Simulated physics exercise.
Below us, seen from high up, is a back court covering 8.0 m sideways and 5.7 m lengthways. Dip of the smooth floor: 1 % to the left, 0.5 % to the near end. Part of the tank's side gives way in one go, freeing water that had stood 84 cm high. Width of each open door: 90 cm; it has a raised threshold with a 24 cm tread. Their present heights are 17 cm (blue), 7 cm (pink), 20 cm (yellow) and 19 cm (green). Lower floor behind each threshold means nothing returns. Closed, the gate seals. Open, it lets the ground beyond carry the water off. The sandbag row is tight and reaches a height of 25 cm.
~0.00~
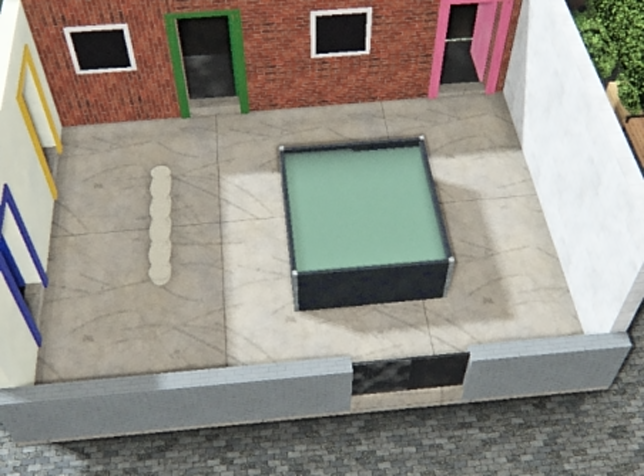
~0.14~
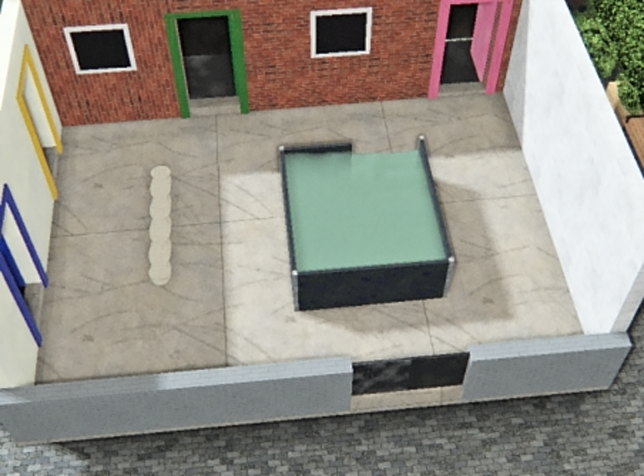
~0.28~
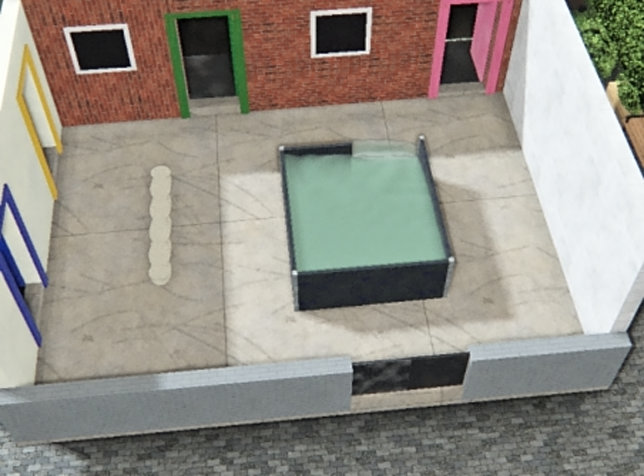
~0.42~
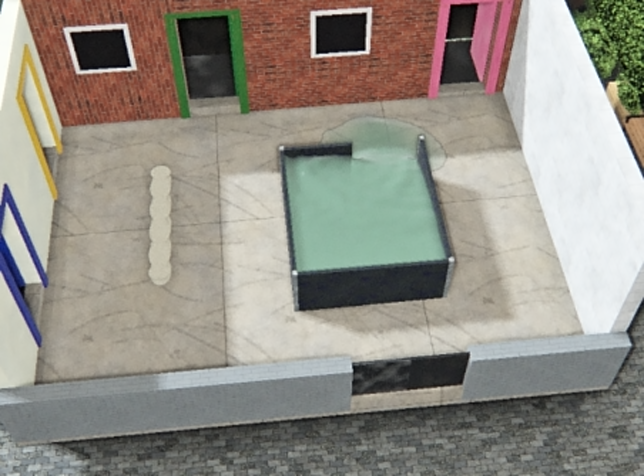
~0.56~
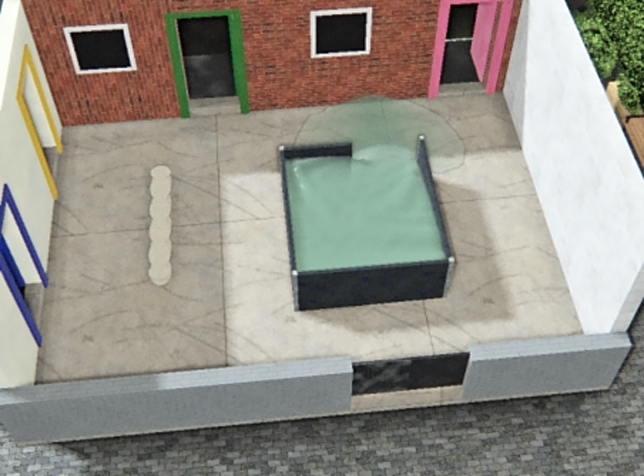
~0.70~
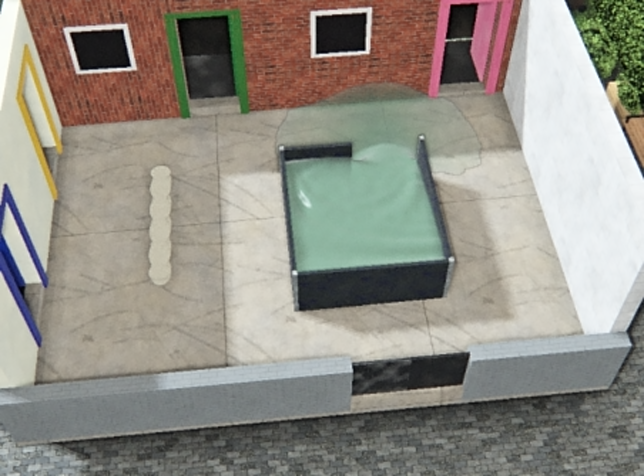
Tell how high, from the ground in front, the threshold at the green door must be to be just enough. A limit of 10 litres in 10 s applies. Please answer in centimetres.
It must be about 5 cm high.
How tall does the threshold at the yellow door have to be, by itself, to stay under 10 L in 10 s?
At yellow, roughly 21 cm.
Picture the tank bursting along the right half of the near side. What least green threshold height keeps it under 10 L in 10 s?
In that case you'd want it roughly 9.5 cm high.
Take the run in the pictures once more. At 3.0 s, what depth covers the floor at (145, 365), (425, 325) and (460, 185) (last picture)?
Roughly 0, 0 and 2 cm, in turn.
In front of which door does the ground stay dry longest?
I'd say the blue door.
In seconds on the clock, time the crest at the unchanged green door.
That happens close to 2.4 s on the clock.
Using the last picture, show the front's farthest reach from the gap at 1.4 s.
Near (184, 121).
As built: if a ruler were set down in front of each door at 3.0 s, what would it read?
Door by door, in centimetres - blue 0, pink 24, yellow 23, green 8.
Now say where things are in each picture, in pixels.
In the first picture, the tank at (362, 205) is whole and still, 84 cm deep; the green door at (210, 72) is dry.
In the second picture, the gap is on the far side, the front 0.4 m out at a hidden place; the back of the tank holds 84 cm.
In the third picture, water pours out on the far side and has run 0.9 m, to a hidden place; about 13 cm deep outside, 84 cm at the back.
In the fourth picture, the front is at (353, 122), 1.4 m from the gap on the far side; 2.3 m2 of floor is wet, 84 cm left at the back.
In the fifth picture, water pours out on the far side and has run 1.9 m, to (403, 101); about 7 cm deep outside, 84 cm at the back.
In the sixth picture, water pours out on the far side and has run 2.0 m, to (294, 110); about 6 cm deep outside, 79 cm at the back; 1.3 m in a straight line remain to the green door at (210, 72).
After 1.4 s water covers 15 % of the floor, deepest (52 cm) near (375, 113); 7 cm at the green door, 0 litres in over its 19 cm threshold.
After 3.0 s water covers 50 % of the floor, deepest (38 cm) near (501, 96); 8 cm at the green door, 0 litres in over its 19 cm threshold.
After 10.0 s water covers 95 % of the floor, deepest (18 cm) near (42, 319); 3 cm at the green door, 0 litres in over its 19 cm threshold.
At the green door as built, the water arrived by 1.2 s and peaked near 9 cm at 2.4 s.
Run again over the same 10 s with other heights there, 14 litres in over 4.5 cm, 8 litres over 5.5 cm. The limit of 10 litres is kept from about 5 cm up.
